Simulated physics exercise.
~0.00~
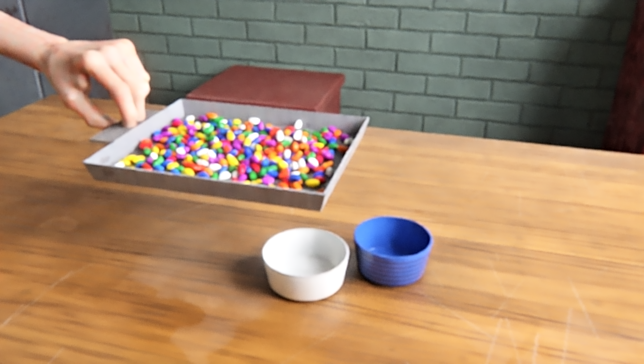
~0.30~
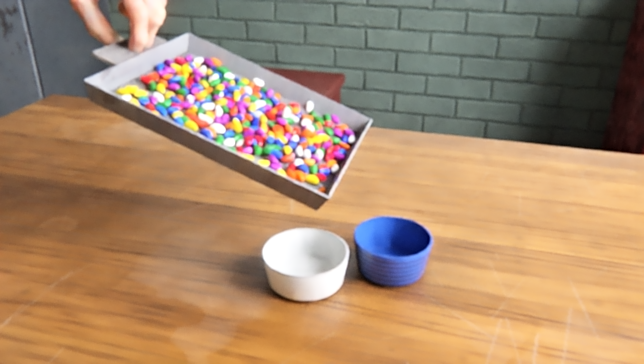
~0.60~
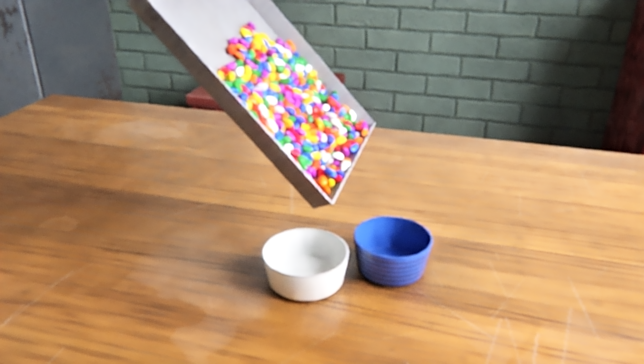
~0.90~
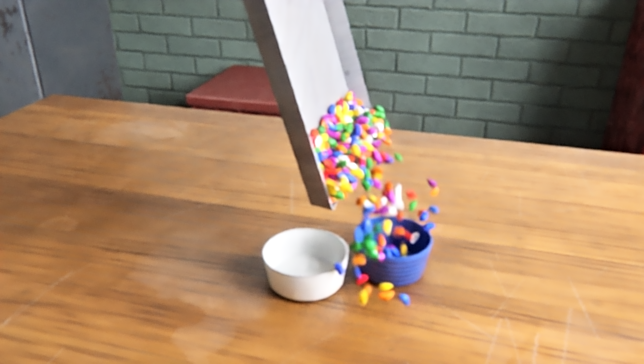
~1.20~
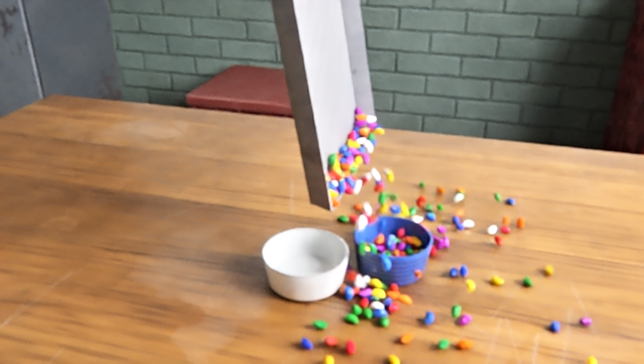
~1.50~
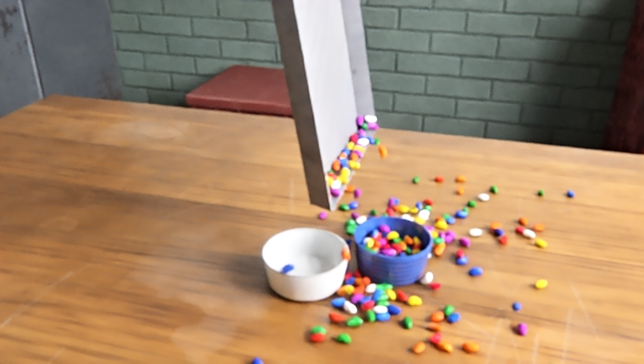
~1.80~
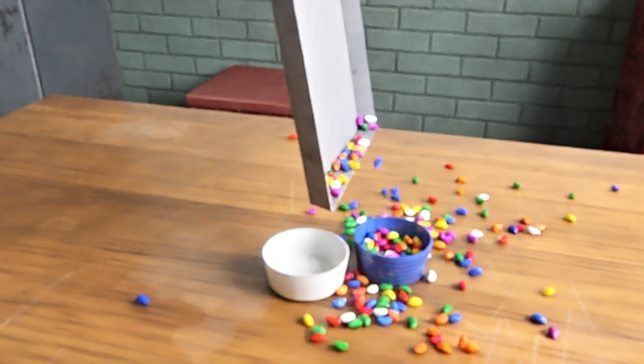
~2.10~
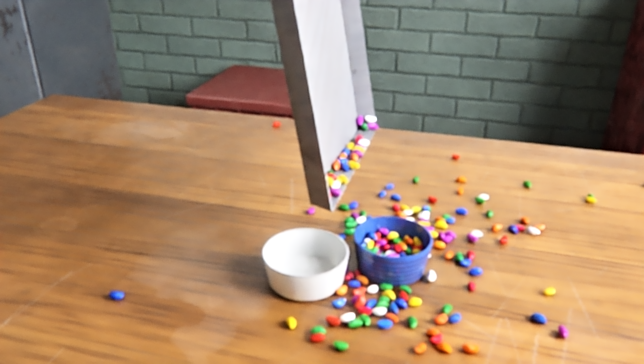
A tilting tray spills colourful jelly beans into the blue dish and across the table.
